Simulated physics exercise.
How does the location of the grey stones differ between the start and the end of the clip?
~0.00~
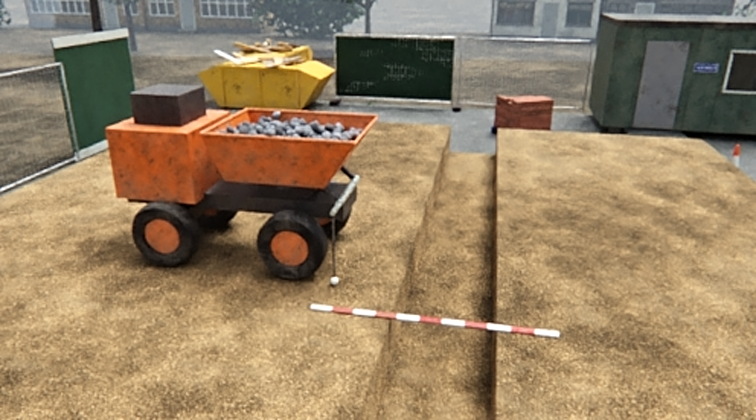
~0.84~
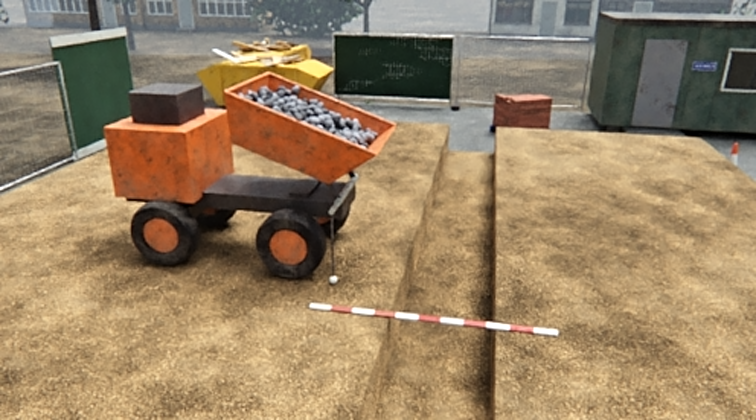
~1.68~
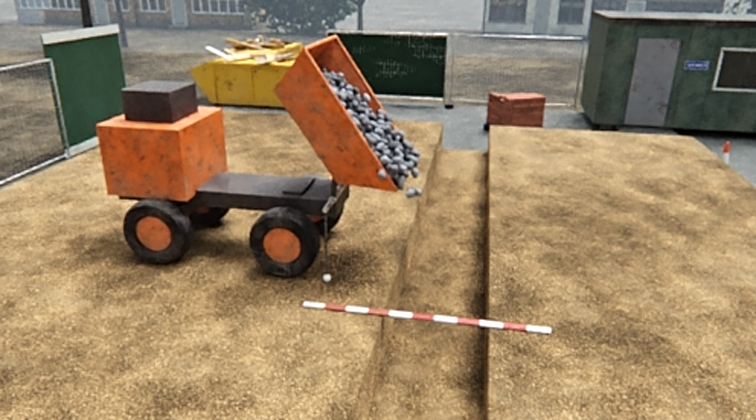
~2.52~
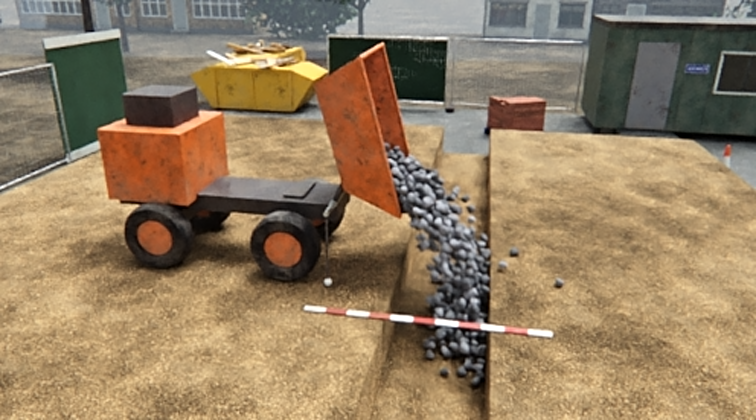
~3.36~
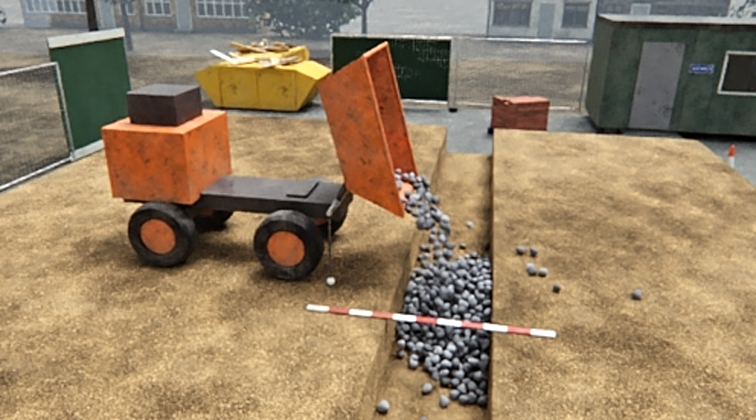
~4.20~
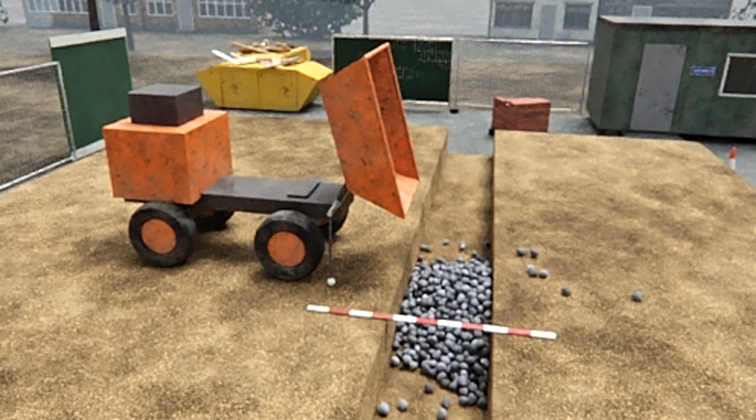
At the start the stones are loaded in the dumper's orange skip. At the end nearly all of them lie heaped in the trench to the right, with a few scattered on the ground on its far side.
